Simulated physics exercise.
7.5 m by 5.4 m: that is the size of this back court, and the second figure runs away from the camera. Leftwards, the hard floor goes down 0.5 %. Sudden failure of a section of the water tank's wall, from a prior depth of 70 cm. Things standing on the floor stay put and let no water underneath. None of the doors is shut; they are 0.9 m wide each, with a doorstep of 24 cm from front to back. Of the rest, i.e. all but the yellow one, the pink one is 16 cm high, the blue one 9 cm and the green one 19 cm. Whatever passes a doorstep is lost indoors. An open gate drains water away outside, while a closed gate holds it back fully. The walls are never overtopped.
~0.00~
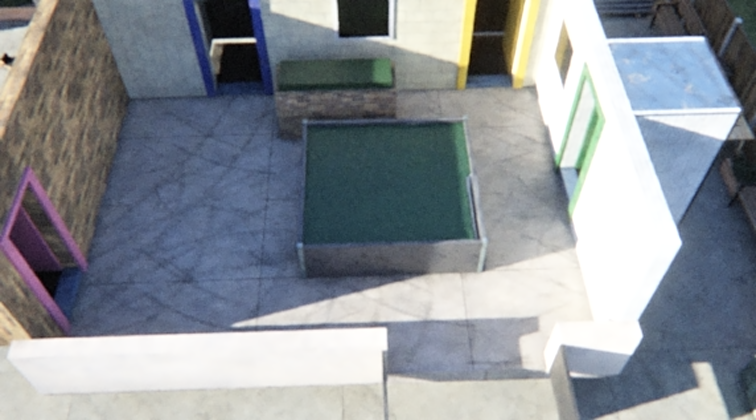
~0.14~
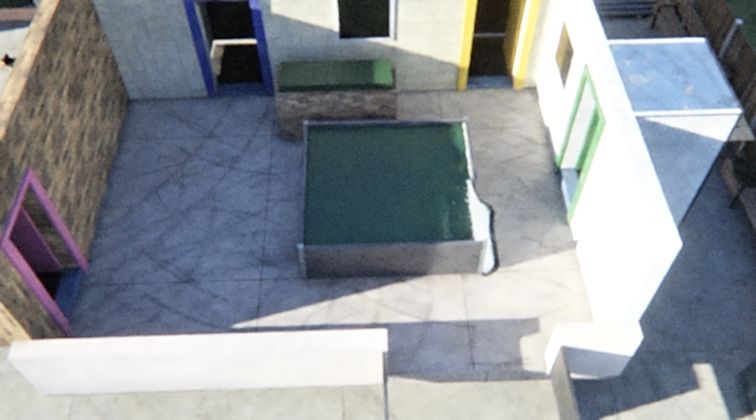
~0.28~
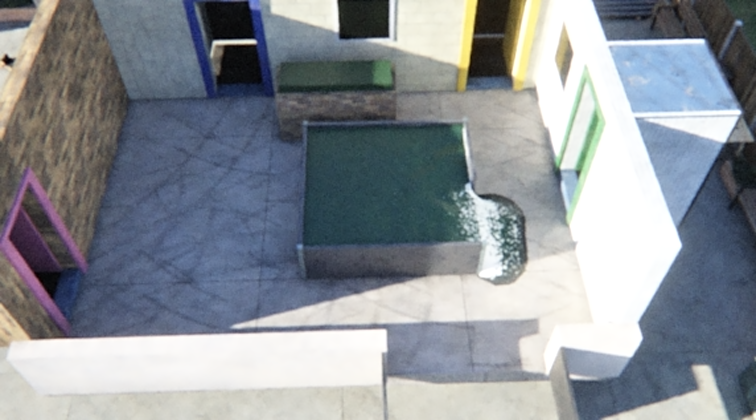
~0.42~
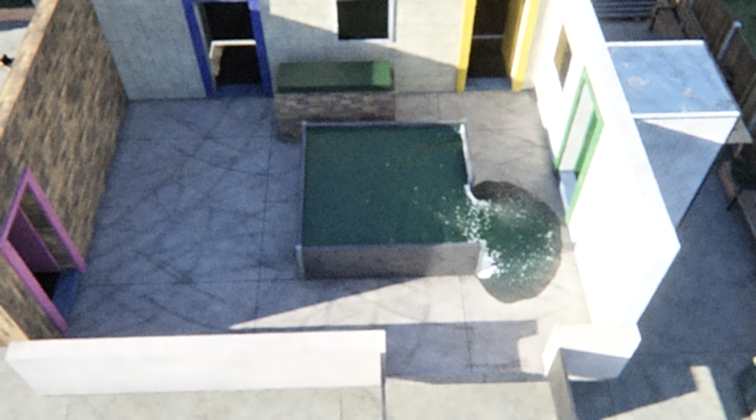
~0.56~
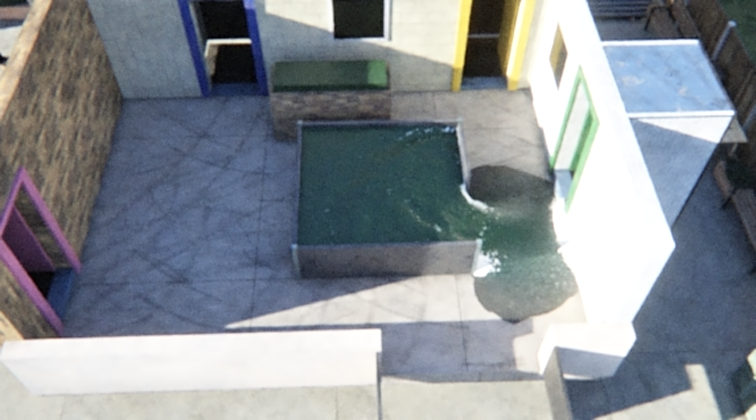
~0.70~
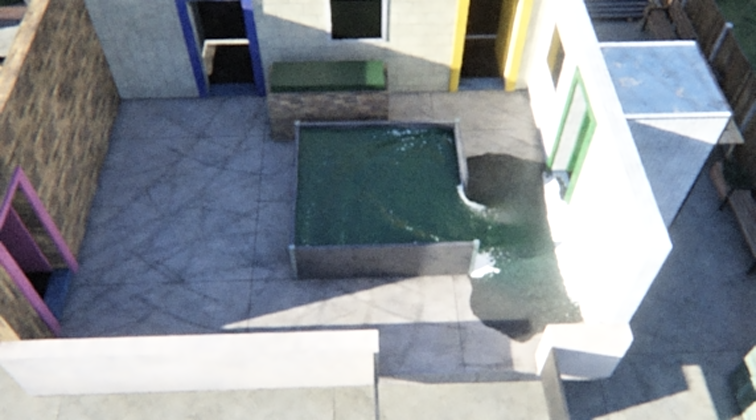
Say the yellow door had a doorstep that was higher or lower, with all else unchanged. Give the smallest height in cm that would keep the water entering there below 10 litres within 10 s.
Roughly 21 cm.
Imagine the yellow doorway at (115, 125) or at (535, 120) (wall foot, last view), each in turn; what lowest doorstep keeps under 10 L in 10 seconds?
About 10.5 cm, then about 15 cm.
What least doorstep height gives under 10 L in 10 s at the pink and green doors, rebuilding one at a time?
About 11.0 cm at pink and 36 cm at green.
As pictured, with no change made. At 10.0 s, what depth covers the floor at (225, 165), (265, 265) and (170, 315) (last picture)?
In that order: 7, 1 and 3 cm.
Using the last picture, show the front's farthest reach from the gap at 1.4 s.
Look about (525, 102) in the last picture.
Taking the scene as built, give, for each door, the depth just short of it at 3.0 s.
Depths in cm: Pink 0, yellow 22, blue 0, green 28.
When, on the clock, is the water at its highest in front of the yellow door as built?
At roughly 2.8 s.
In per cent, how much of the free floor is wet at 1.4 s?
Some 15 per cent is wet.
After 1.4 s water covers 15 % of the floor, deepest (58 cm) near (586, 352); it has not reached the yellow door.
After 3.0 s water covers 45 % of the floor, deepest (42 cm) near (586, 352); 22 cm at the yellow door, 51 litres in over its 8 cm doorstep.
After 10.0 s water covers 95 % of the floor, deepest (14 cm) near (565, 265); 12 cm at the yellow door, 297 litres in over its 8 cm doorstep.
At the yellow door as built, the water arrived by 1.9 s and peaked near 23 cm at 2.8 s.
Run again over the same 10 s with other heights there, 36 litres in over 17.5 cm, 3 litres over 23.5 cm. The limit of 10 litres is kept from about 21 cm up.
